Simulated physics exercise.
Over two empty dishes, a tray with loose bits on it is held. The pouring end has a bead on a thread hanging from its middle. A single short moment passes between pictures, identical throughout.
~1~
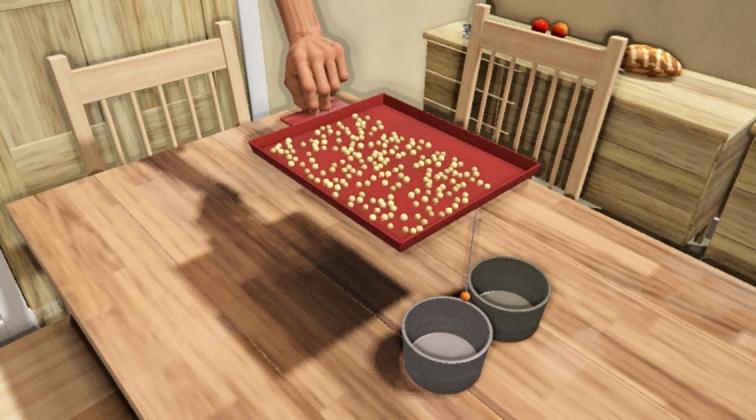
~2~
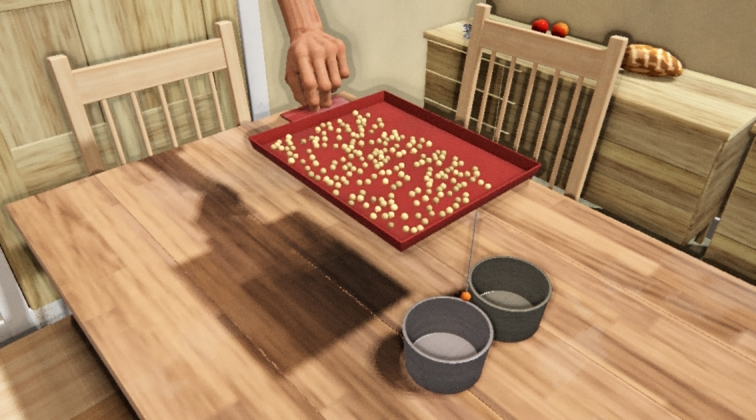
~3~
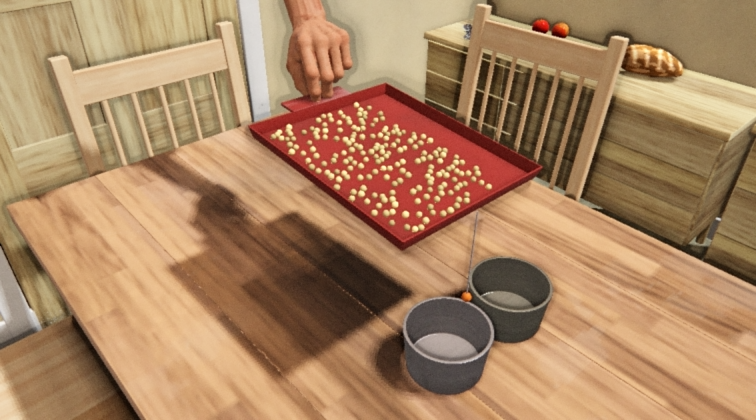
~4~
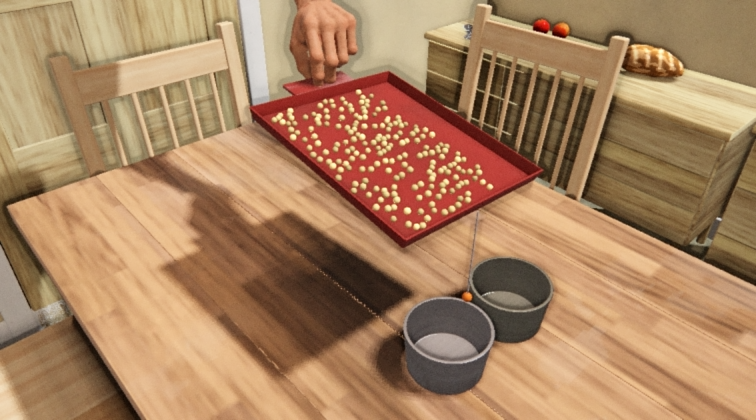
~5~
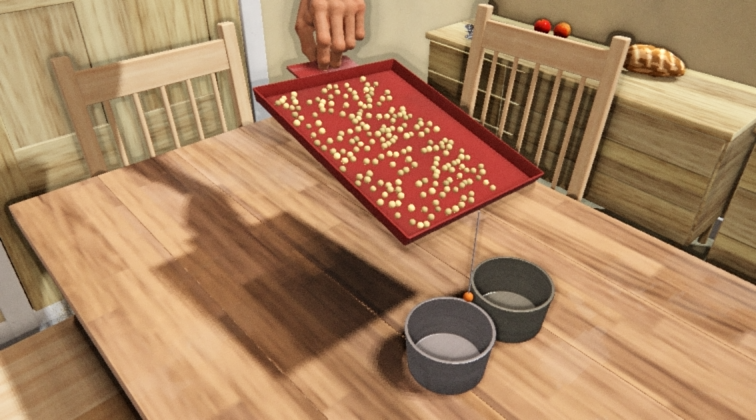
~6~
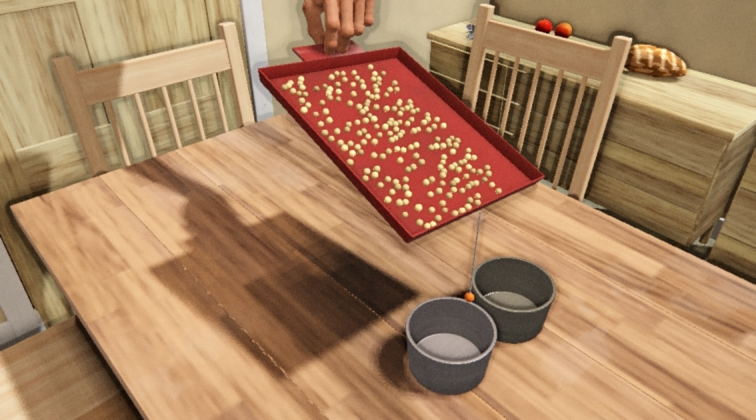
A hand grips the handle of a red tray scattered with pale round beans above a wooden table, seen from above at an angle in a room with wooden chairs and a sideboard. Two empty grey dishes and a small orange bead on a thread sit below the tray's near right end. The hand gradually raises the handle end, tilting the tray toward the dishes, and the beans shift slightly, while the view stays almost still.
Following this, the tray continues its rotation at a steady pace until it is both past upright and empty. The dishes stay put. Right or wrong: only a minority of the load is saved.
Wrong, most of it is saved.
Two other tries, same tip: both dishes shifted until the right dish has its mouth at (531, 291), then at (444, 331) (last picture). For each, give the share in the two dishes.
Trial 1: 80 percent; trial 2: 0 percent.
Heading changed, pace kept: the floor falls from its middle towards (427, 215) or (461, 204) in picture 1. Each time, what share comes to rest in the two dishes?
Shares, approx.: 30 %, then 50 %.
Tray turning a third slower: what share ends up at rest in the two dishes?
Close to 80 per cent.
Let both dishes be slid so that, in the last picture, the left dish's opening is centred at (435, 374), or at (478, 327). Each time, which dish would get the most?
Try 1: The rightmost dish; try 2: The rightmost dish.
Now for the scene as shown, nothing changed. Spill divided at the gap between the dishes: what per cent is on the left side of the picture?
0 per cent or thereabouts.
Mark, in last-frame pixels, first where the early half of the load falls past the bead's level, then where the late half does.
First roughly (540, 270), then roughly (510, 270).
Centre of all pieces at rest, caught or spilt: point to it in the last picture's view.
About (518, 316).
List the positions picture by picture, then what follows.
Corners of the pouring end (401, 239) and (536, 164), level; middle of the load (380, 166), soya beans; left dish (478, 367); right dish (539, 317); bead on its thread (465, 297), in the first picture.
Corners of the pouring end (402, 239) and (536, 164), level; middle of the load (380, 165), in the second picture.
Corners of the pouring end (404, 238) and (537, 166), tipped barely, lowest at the right corner; middle of the load (382, 160), in the third picture.
Corners of the pouring end (406, 236) and (538, 169), tipped a little, lowest at the right corner; middle of the load (384, 152), in the fourth picture.
Corners of the pouring end (409, 234) and (540, 172), tipped clearly, lowest at the right corner; middle of the load (388, 144), in the fifth picture.
Corners of the pouring end (413, 232) and (541, 175), tipped clearly, lowest at the right corner; middle of the load (395, 138), roughly a third on the move; left dish (483, 368); right dish (544, 318), in the sixth picture.
Just after the last frame, tray tipped steeply; the larger part on the tray; just a few in the right dish; roughly a quarter in the air.
A moment on, tray tipped past a quarter turn; roughly a third on the tray; roughly a quarter in the right dish; roughly a quarter outside both; about a tenth in the air.
Further on, tray tipped past a quarter turn; roughly two thirds in the right dish; roughly a third outside both.
When it is over, tray tipped past a quarter turn; not one in the left dish; roughly two thirds in the right dish; roughly a third outside both.
